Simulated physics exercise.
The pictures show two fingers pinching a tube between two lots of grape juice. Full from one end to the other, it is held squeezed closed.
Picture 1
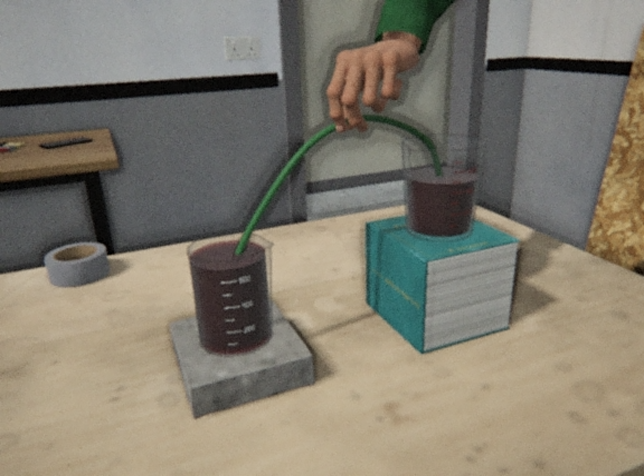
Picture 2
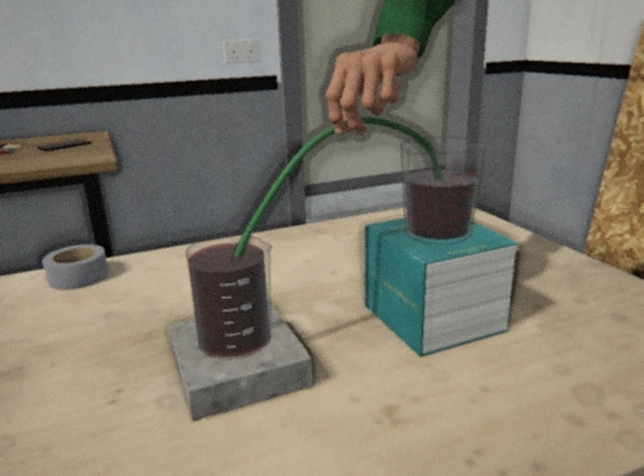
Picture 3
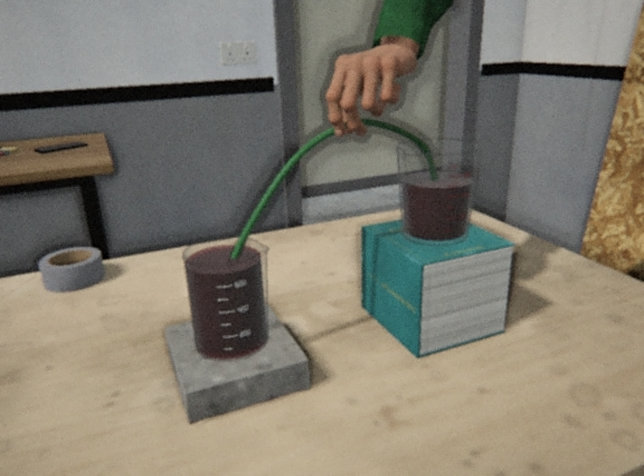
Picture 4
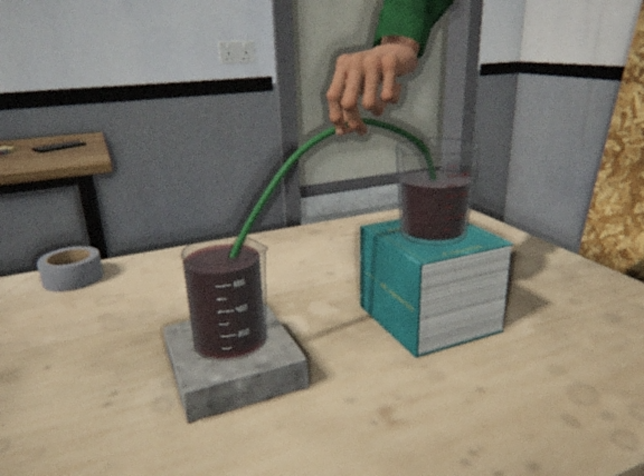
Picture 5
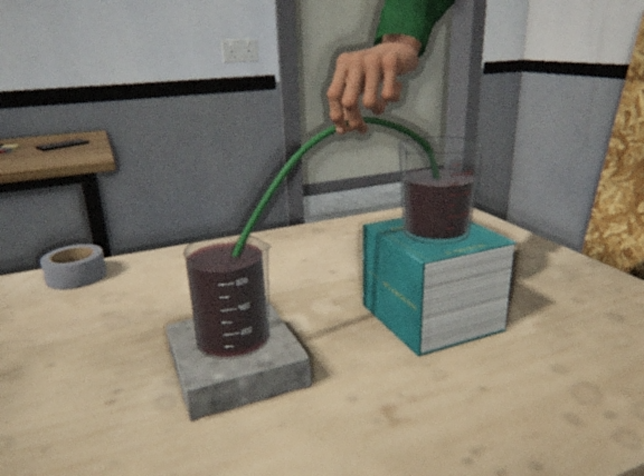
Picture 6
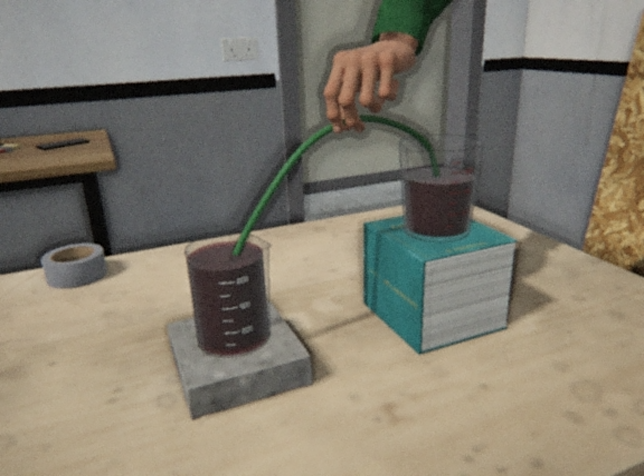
A hand in a green sleeve barely moved as it pinched a green tube running between two containers of dark liquid, one on a grey block, the other on a thick teal book; the liquid levels looked unchanged.
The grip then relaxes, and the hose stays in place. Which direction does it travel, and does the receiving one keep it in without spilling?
Flow - leftward, taker - spills.
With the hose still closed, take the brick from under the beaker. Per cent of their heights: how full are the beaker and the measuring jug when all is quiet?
In the order asked, around 100 and 10 per cent.
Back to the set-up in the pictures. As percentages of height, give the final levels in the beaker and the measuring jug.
Near 100 in a hundred for the first, near 25 in a hundred for the second.
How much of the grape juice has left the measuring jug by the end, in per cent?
Reading: Close to 65 percent.
A moment on, the beaker is full to the brim; the measuring jug is about half full; a puddle lies under the lower one.
Further on, the beaker is full to the brim; the measuring jug is about a third full; a puddle lies under the lower one.
When it is over, the beaker is full to the brim; the measuring jug is about a quarter full; a puddle lies under the lower one; the two surfaces are level.
